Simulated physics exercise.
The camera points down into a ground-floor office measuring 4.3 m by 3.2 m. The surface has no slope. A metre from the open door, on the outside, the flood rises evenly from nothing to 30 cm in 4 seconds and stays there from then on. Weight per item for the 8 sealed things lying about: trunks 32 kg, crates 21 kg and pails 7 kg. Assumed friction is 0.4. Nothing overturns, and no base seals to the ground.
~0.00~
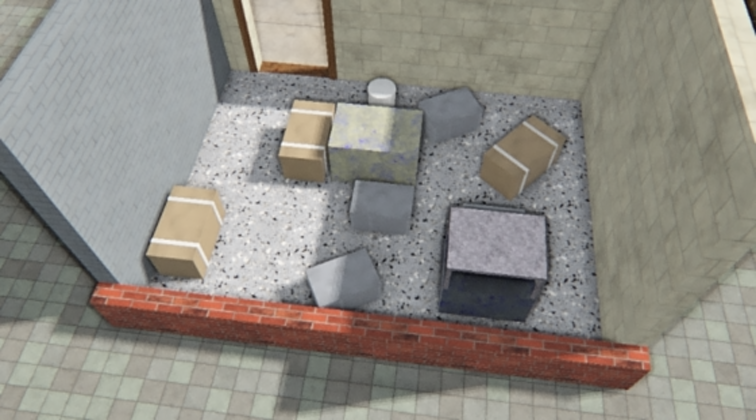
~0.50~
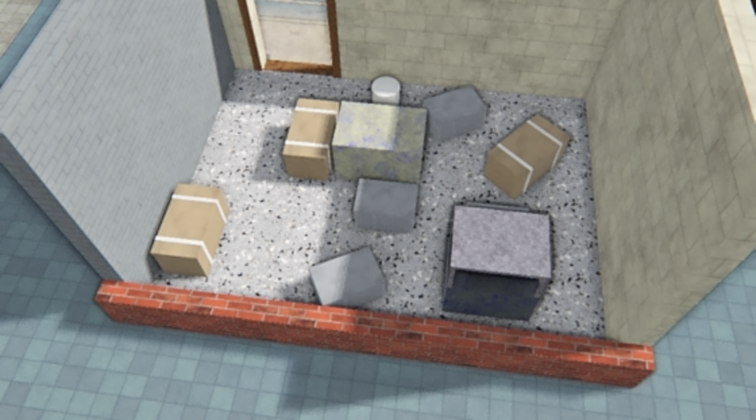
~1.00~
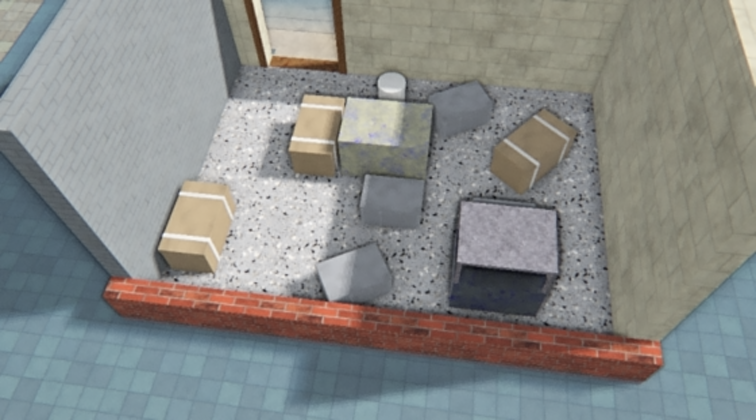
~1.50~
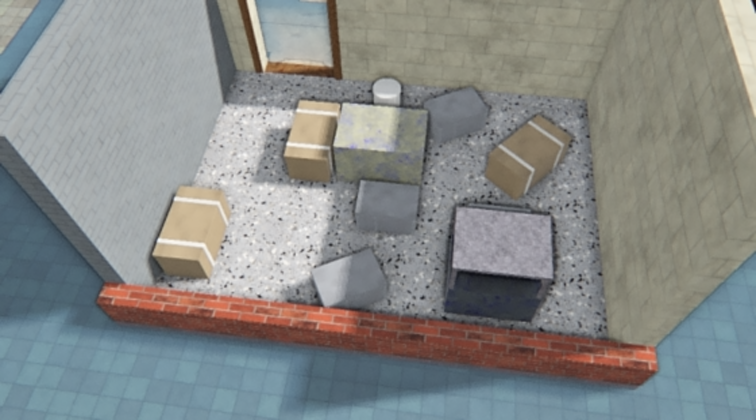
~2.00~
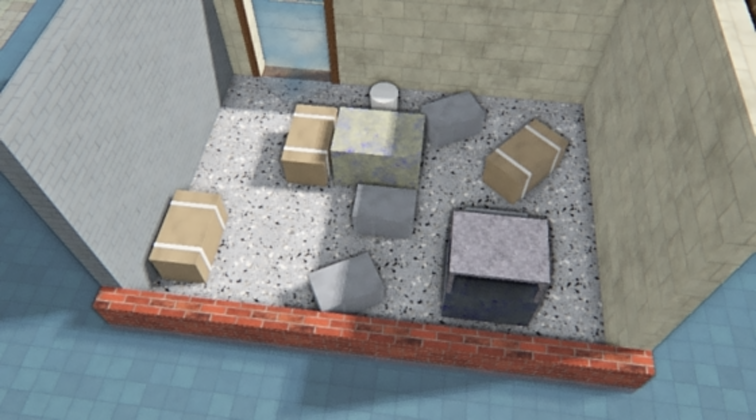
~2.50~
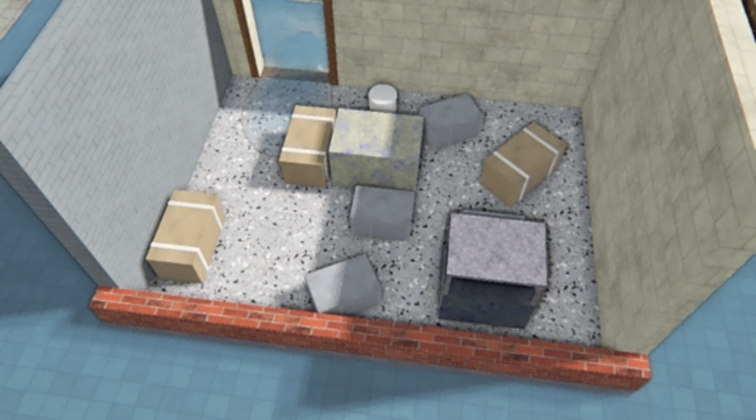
Blue water spreads over the tiles outside a walled room while the boxes inside stay still.
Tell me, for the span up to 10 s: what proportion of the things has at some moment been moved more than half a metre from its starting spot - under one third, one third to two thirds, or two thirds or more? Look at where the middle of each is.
One third to two thirds.
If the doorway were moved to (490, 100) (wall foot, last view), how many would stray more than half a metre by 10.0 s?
That gives 6 of them.
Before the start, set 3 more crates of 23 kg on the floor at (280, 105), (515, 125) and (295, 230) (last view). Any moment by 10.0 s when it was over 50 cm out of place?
Beyond the limit; within the limit; beyond the limit.
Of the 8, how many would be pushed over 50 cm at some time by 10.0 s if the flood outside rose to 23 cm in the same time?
Then it comes to 4.
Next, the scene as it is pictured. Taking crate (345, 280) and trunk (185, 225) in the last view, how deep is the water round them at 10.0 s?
Depths: Near 18 cm, then near 17 cm.
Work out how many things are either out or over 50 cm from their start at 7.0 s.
The number comes to 3.
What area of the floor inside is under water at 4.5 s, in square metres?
Somewhere about 5.5 m2, give or take.
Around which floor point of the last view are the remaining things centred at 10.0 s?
Roughly at (421, 203).
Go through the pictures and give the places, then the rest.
A trunk at (307, 129), on the bottom; a trunk at (526, 146) rests on the ground; water covers 0.0 m2; 0 of 8 have shifted, in the first picture.
A trunk at (311, 127), on the bottom; a trunk at (530, 145), on the bottom; 0.0 m2 under water; 0 of 8 have shifted, in the second picture.
A trunk at (317, 124), on the bottom; a trunk at (536, 140) rests on the ground; 0.0 m2 under water; 0 of 8 have shifted, in the third picture.
A trunk at (313, 129), on the bottom; a trunk at (531, 145), on the bottom; water covers 0.0 m2; 0 of 8 have shifted, in the fourth picture.
A trunk at (310, 133) rests on the ground; a trunk at (528, 150), on the bottom; water covers 0.2 m2; 0 of 8 have shifted, in the fifth picture.
A trunk at (308, 134), on the bottom; a trunk at (526, 153), on the bottom; 0.9 m2 under water; 0 of 8 have shifted, in the sixth picture.
After 3.5 s 0 of 8 are over 50 cm from their spots; 0 afloat.
After 4.5 s 0 of 8 are over 50 cm from their spots; 0 afloat.
After 7.0 s 3 of 8 are over 50 cm from their spots; 2 afloat.
After 10.0 s 3 of 8 are over 50 cm from their spots, and 3 have been at some point; 7 afloat.
